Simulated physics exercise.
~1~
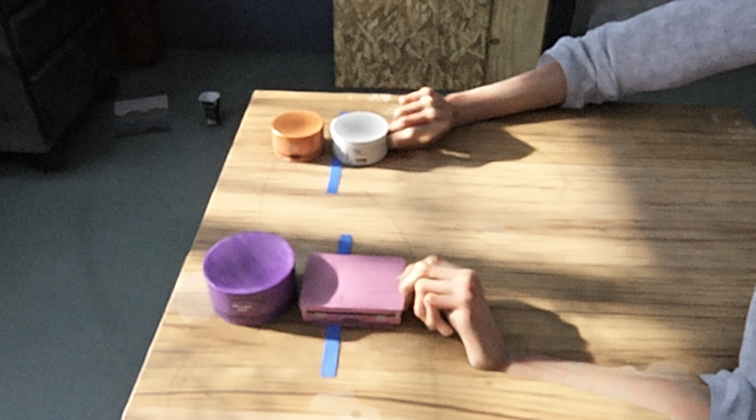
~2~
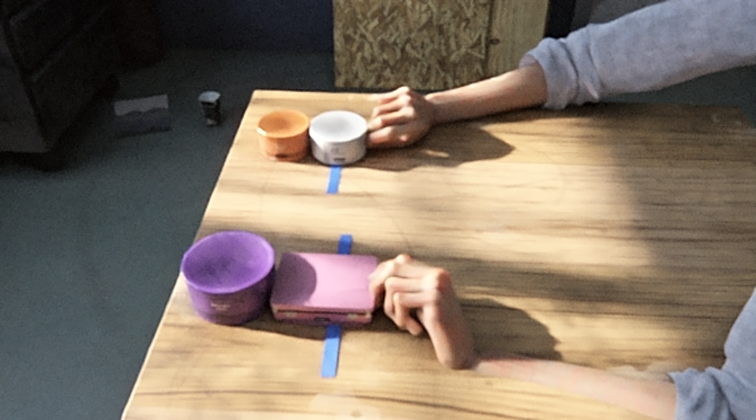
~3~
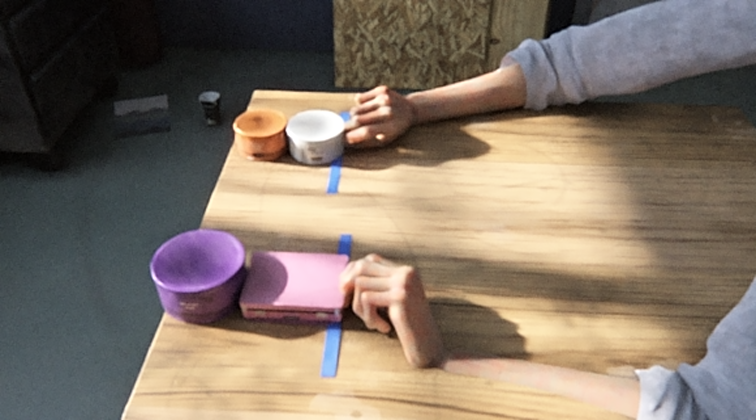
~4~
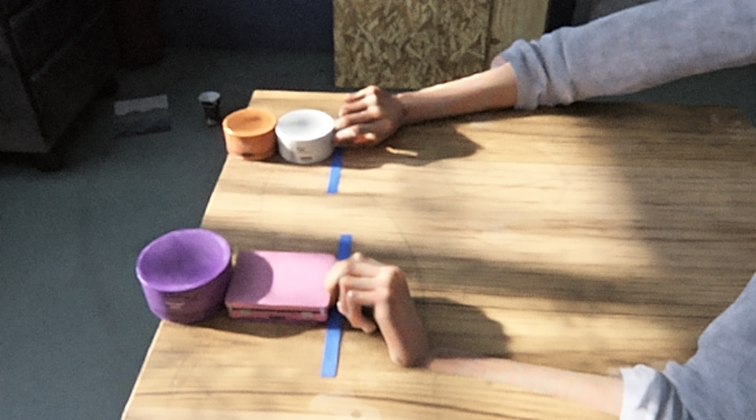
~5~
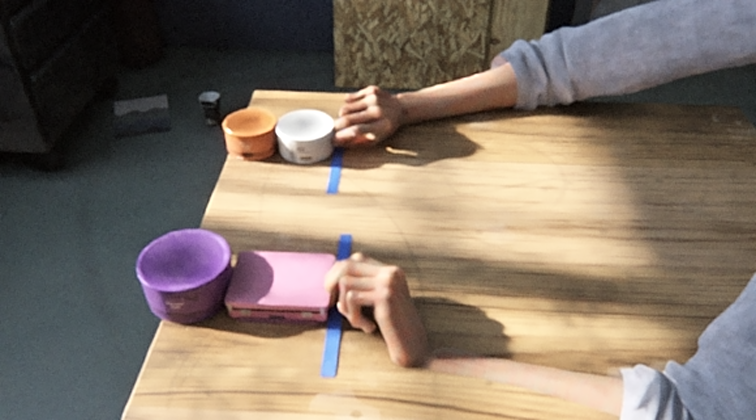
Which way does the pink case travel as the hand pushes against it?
The pink case slides to the left, toward the end of the table.
